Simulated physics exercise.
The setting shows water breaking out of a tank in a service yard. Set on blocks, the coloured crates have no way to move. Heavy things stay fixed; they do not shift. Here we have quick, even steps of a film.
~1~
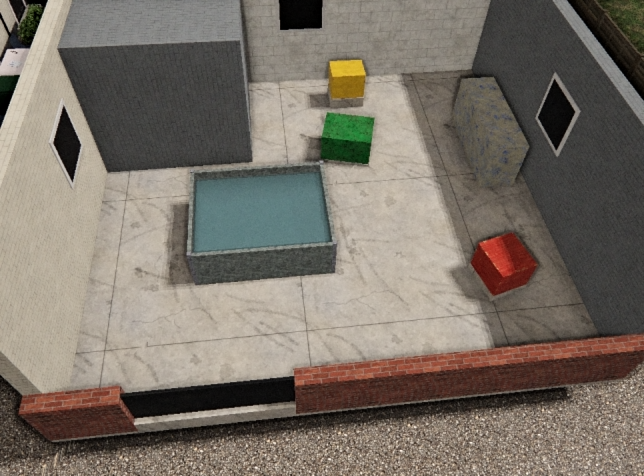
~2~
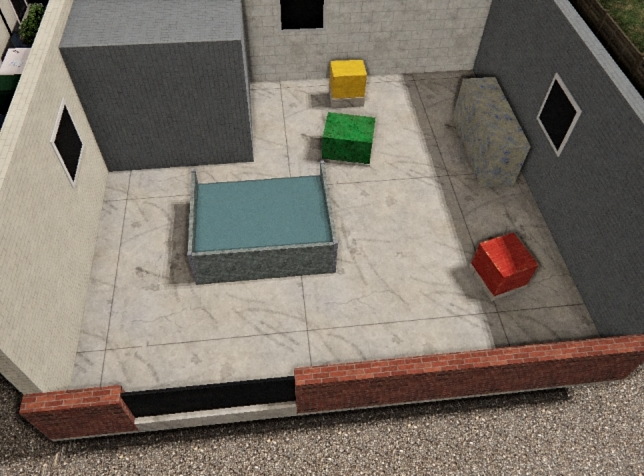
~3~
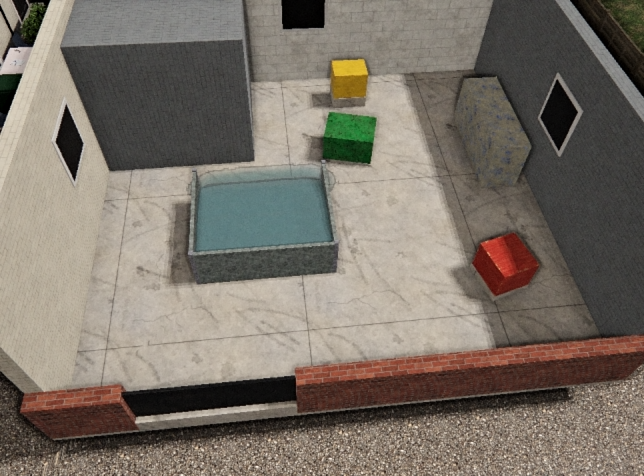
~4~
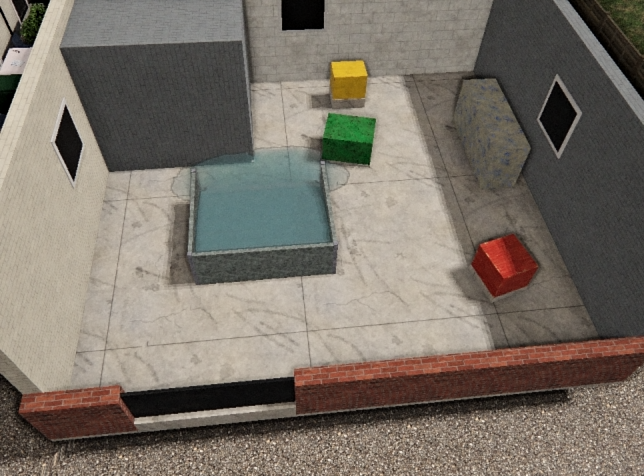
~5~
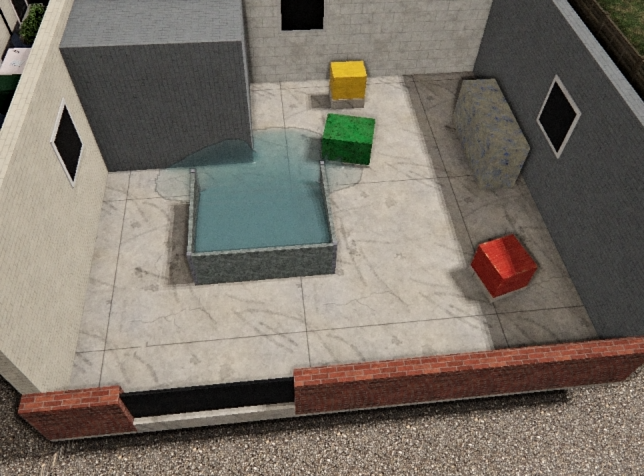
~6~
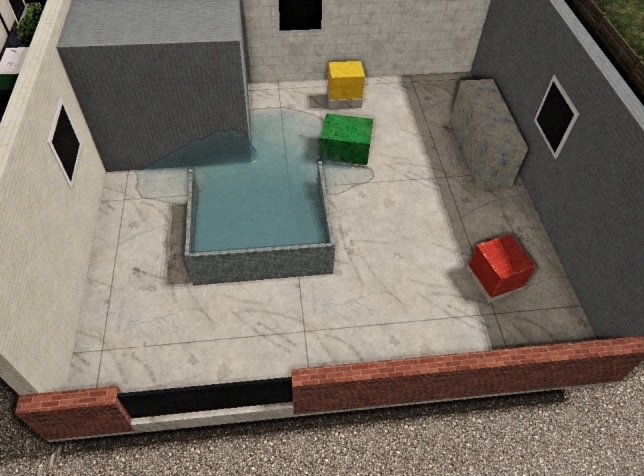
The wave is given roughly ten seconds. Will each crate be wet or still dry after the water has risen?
My prediction: The red crate remains untouched by water. The yellow crate is touched by water. The green crate is touched by water.
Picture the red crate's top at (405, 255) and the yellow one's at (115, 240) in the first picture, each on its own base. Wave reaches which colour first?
Judging by the pictures, the green one.
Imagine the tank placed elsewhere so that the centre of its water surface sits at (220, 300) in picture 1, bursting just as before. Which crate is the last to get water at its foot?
Answer: The one in red.
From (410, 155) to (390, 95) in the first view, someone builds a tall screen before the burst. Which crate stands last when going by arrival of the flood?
Crate marked red.
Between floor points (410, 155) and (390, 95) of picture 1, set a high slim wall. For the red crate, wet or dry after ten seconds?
Red crate is left untouched.
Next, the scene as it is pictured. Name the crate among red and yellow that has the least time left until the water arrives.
That one is the yellow-painted one.
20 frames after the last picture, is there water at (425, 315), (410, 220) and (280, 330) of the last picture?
Status by point, in sequence: Unwetted; waterlogged; unwetted.
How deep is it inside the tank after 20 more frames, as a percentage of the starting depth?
Estimate: Around 18 per cent.
A moment on, water covers 20 % of the floor; the red crate not reached, the yellow crate water round its plinth, the green crate water round its plinth.
Next, water covers 35 % of the floor; the red crate not reached, the yellow crate water round its plinth, the green crate water round its plinth.
Then, water covers 60 % of the floor; the red crate water round its plinth, the yellow crate water round its plinth, the green crate water round its plinth.
Later, water covers 85 % of the floor; the red crate water round its plinth, the yellow crate water round its plinth, the green crate water round its plinth.
In the end, water covers 100 % of the floor; the red crate stayed above the water, the yellow crate was topped, the green crate was topped.
